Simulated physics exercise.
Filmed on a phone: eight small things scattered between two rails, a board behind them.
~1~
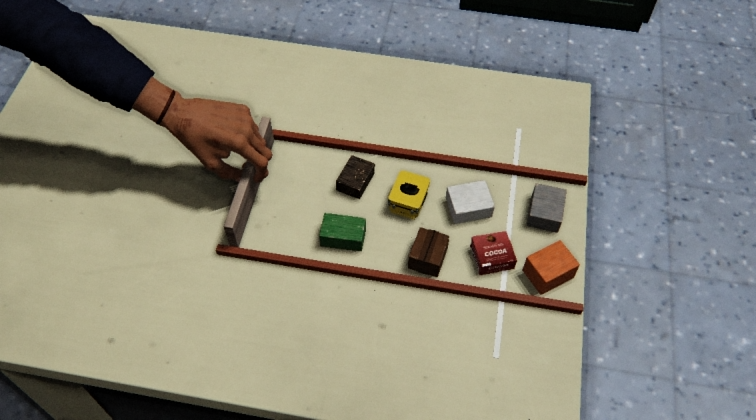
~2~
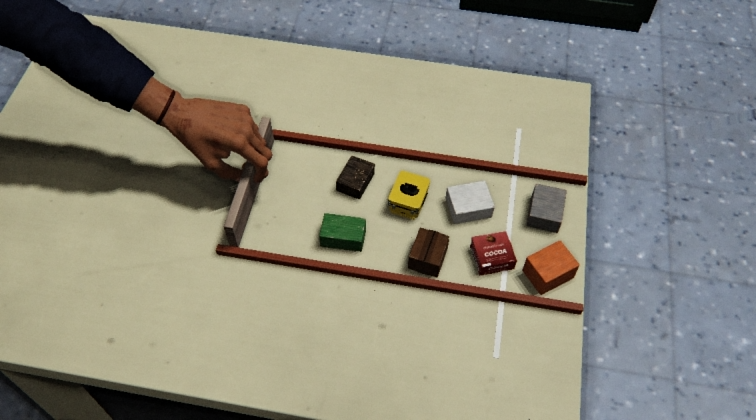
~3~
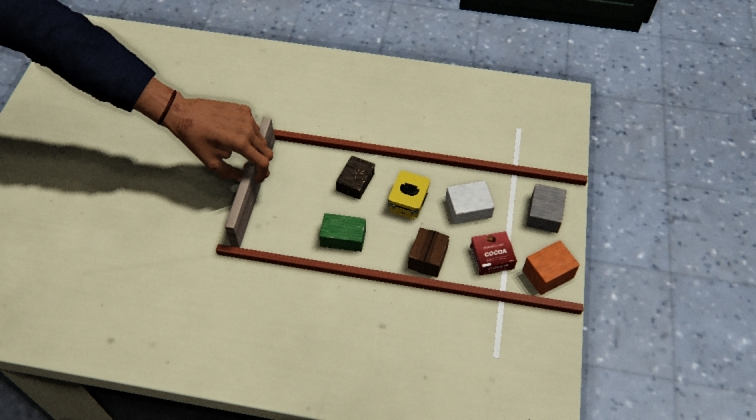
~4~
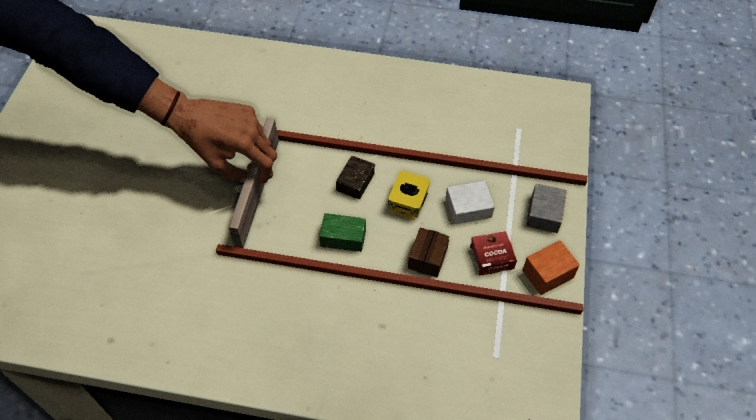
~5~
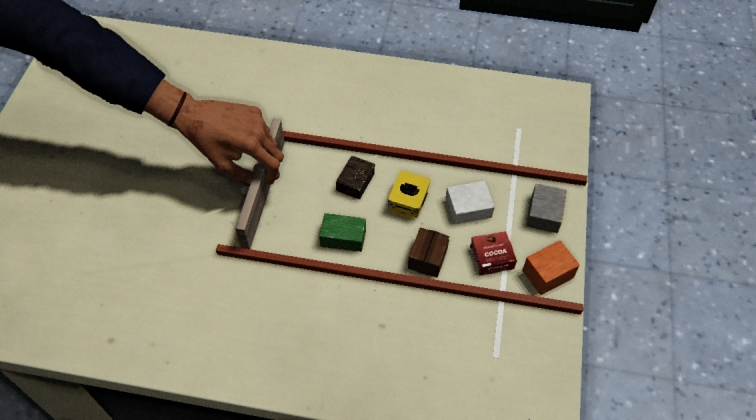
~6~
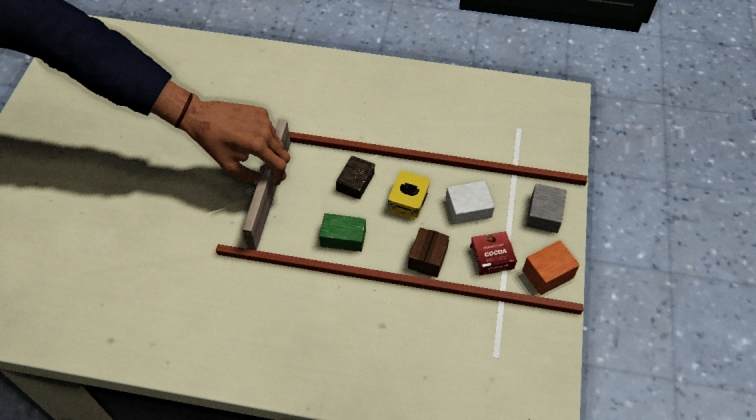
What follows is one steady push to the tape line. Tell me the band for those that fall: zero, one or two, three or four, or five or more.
Outcome: The number that fall off is three or four.
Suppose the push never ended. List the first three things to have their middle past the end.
Earliest first: The orange block, then the grey block, then the red box.
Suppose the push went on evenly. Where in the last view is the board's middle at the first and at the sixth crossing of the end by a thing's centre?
Near (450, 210) and (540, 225).
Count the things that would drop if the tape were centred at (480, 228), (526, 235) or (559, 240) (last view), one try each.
Down on the floor: 2, 4 and 6.
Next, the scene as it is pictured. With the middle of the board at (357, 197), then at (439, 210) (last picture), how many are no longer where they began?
2 and 8.
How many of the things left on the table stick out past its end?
Overhanging: 0.
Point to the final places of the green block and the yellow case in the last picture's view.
First (528, 263), then (555, 217).
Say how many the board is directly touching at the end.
2 of them.
Soon after, none off yet; orange block at rest near (551, 268); grey block at rest near (547, 208); red box at rest near (493, 253).
By the end, the number that fall off is three or four; fallen, white block, red box, grey block and orange block.
